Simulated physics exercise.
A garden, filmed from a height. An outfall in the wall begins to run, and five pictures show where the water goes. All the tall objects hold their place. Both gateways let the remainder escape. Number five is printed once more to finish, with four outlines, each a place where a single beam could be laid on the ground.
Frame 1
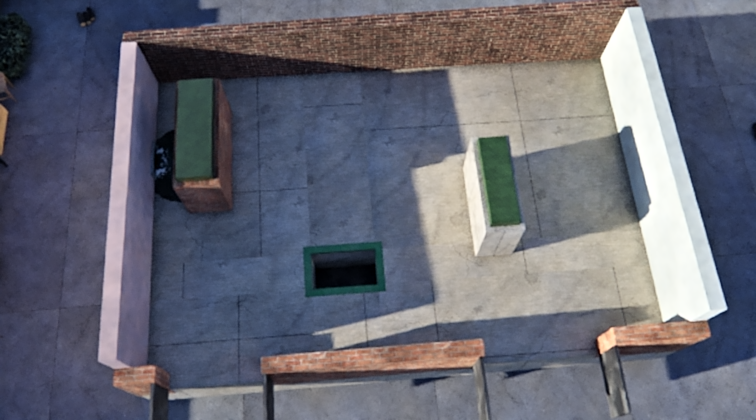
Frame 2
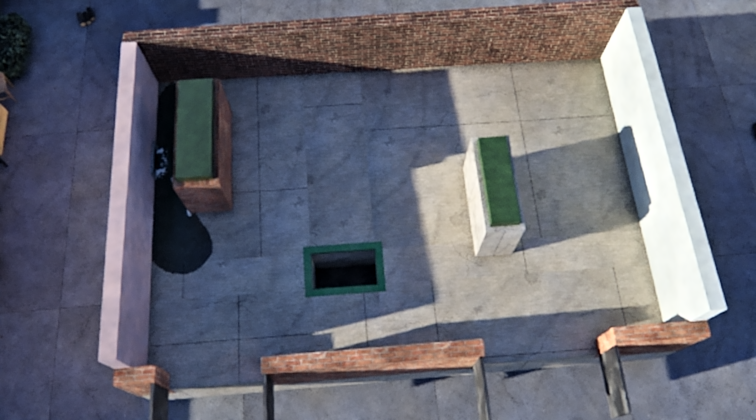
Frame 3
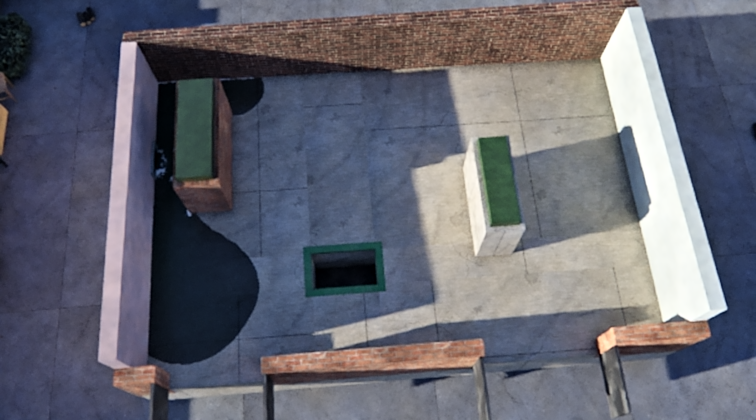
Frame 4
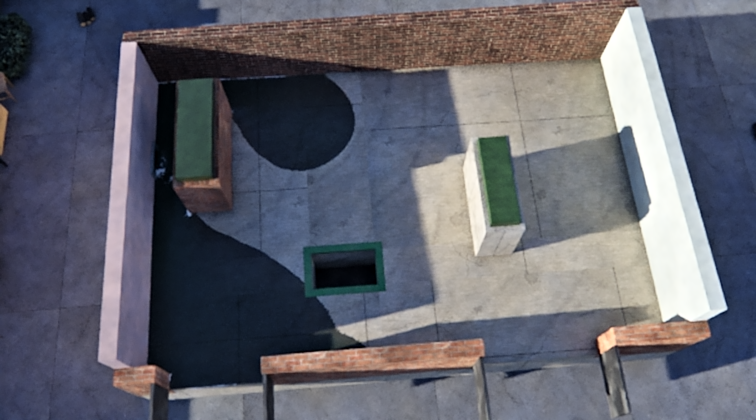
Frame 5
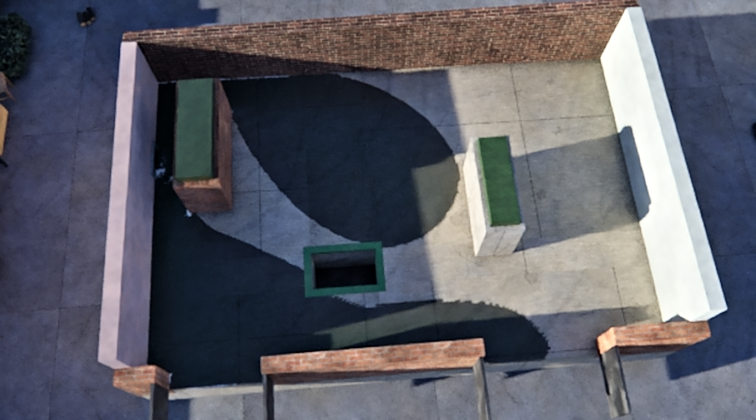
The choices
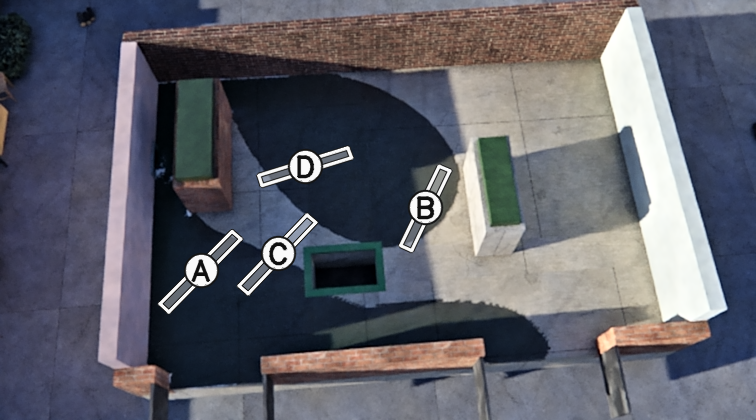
A paved, walled yard is seen from high above, with a brick wall at the back, pale walls at either side and low brick sections with gaps along the front. A green-topped brick block stands at left, a green-topped pale block right of centre, and a green-rimmed opening between them. Dark water spreads from beside the left block, first frontward, then also behind it, widening rightward around the opening, while the camera stays still.
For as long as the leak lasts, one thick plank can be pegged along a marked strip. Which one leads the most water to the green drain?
A beats the others.
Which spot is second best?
Spot B.
In white, A from (164, 307) to (236, 235); B from (406, 248) to (444, 168); C from (243, 289) to (311, 218); D from (260, 180) to (349, 152).
For spot A, about 16 % of the stream goes into the green drain, about 79 % out by the gates.
For spot B, about 9 % of the stream goes into the green drain, about 88 % out by the gates.
For spot C, about 3 % of the stream goes into the green drain, about 93 % out by the gates.
For spot D, about 2 % of the stream goes into the green drain, about 95 % out by the gates.
